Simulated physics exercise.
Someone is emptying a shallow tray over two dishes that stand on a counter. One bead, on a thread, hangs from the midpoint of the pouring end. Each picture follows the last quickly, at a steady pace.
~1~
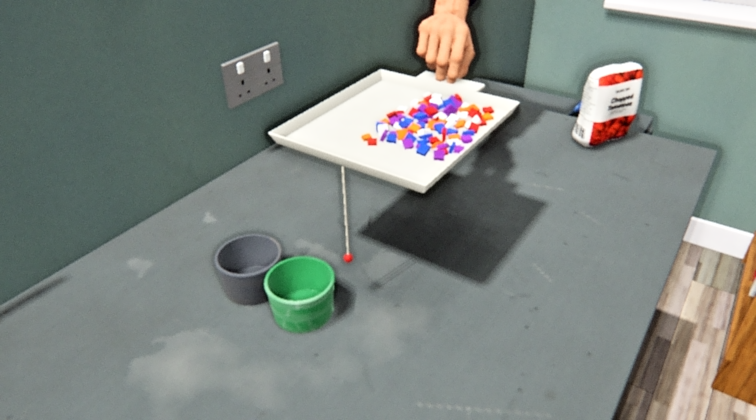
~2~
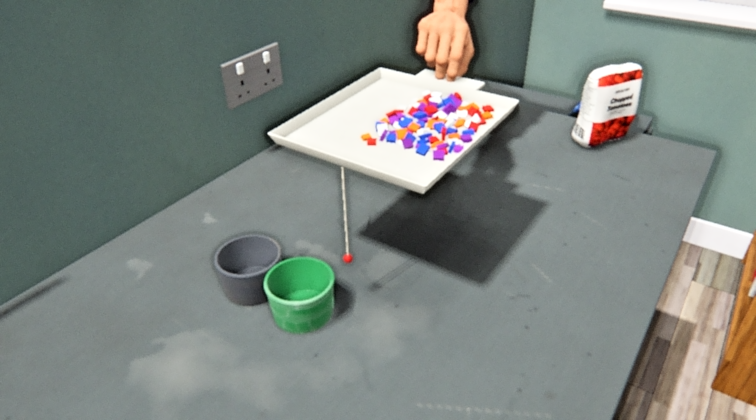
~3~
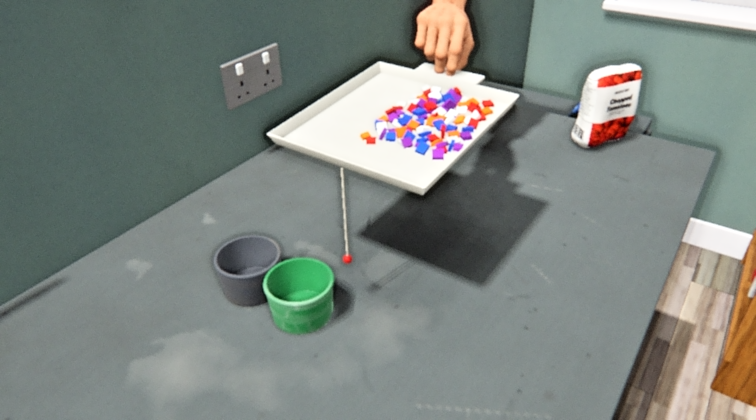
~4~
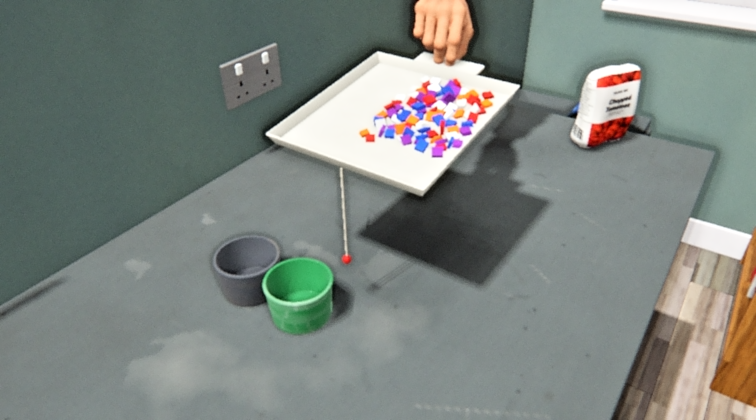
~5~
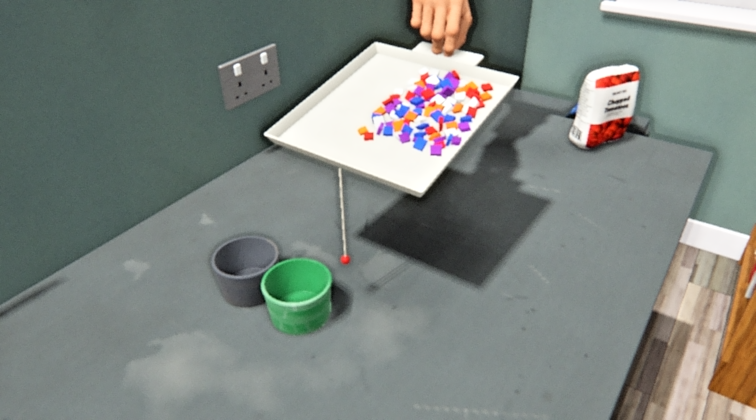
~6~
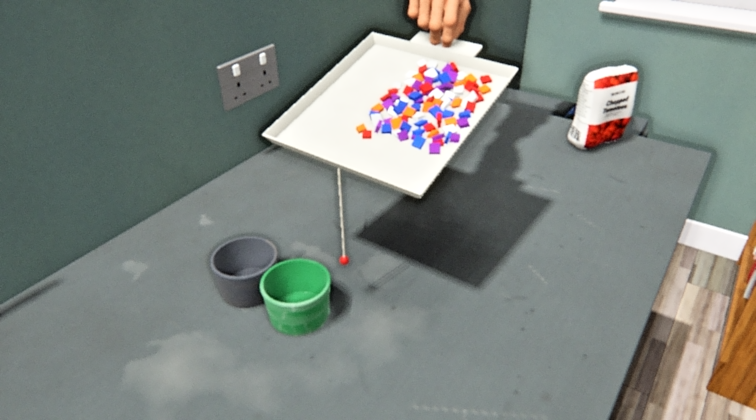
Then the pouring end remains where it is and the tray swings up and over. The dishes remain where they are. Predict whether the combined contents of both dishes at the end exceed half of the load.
The combined contents fall short of half.
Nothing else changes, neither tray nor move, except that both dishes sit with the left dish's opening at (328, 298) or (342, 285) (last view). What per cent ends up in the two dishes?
Roughly 70% the first time and 80% the second time.
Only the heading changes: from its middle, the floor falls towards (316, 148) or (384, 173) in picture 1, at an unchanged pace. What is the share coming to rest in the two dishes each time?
Somewhere close to 40 % the first time, 0 % the second.
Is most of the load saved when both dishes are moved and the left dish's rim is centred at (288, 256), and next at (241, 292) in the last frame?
First try: Lower than half; second try: Lower than half.
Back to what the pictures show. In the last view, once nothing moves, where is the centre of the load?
At about (369, 349), give or take.
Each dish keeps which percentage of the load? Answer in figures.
Share at the end - left dish ~ 0 %, right dish ~ 10 %.
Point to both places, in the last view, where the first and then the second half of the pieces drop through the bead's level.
It goes through near (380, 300) first, then near (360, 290).
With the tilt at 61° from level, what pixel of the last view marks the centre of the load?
Centre estimate: (384, 172).
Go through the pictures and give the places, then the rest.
In the first picture, corners of the pouring end at (276, 132) and (424, 181), level; middle of the load at (435, 121), mosaic tiles; left dish at (228, 285); right dish at (279, 312); bead on its thread at (348, 258).
In the second picture, corners of the pouring end at (275, 132) and (423, 182), level; middle of the load at (434, 120).
In the third picture, corners of the pouring end at (275, 133) and (422, 183), tipped barely, lowest at the right corner; middle of the load at (434, 117).
In the fourth picture, corners of the pouring end at (273, 133) and (421, 185), tipped a little, lowest at the right corner; middle of the load at (433, 111).
In the fifth picture, corners of the pouring end at (271, 133) and (420, 187), tipped a little, lowest at the right corner; middle of the load at (432, 106).
In the sixth picture, corners of the pouring end at (270, 133) and (418, 188), tipped a little, lowest at the right corner; middle of the load at (430, 101); left dish at (224, 287); right dish at (275, 314).
Soon, tray tipped steeply; most on the tray; a stray few outside both; a small part in the air.
A while on, tray tipped past a quarter turn; a small part on the tray; a stray few in the right dish; about half outside both; about a third in the air.
Towards the end, tray tipped past a quarter turn; a small part in the right dish; nearly all outside both.
Finally, tray tipped past a quarter turn; a small part in the right dish; none in the left dish; nearly all outside both.
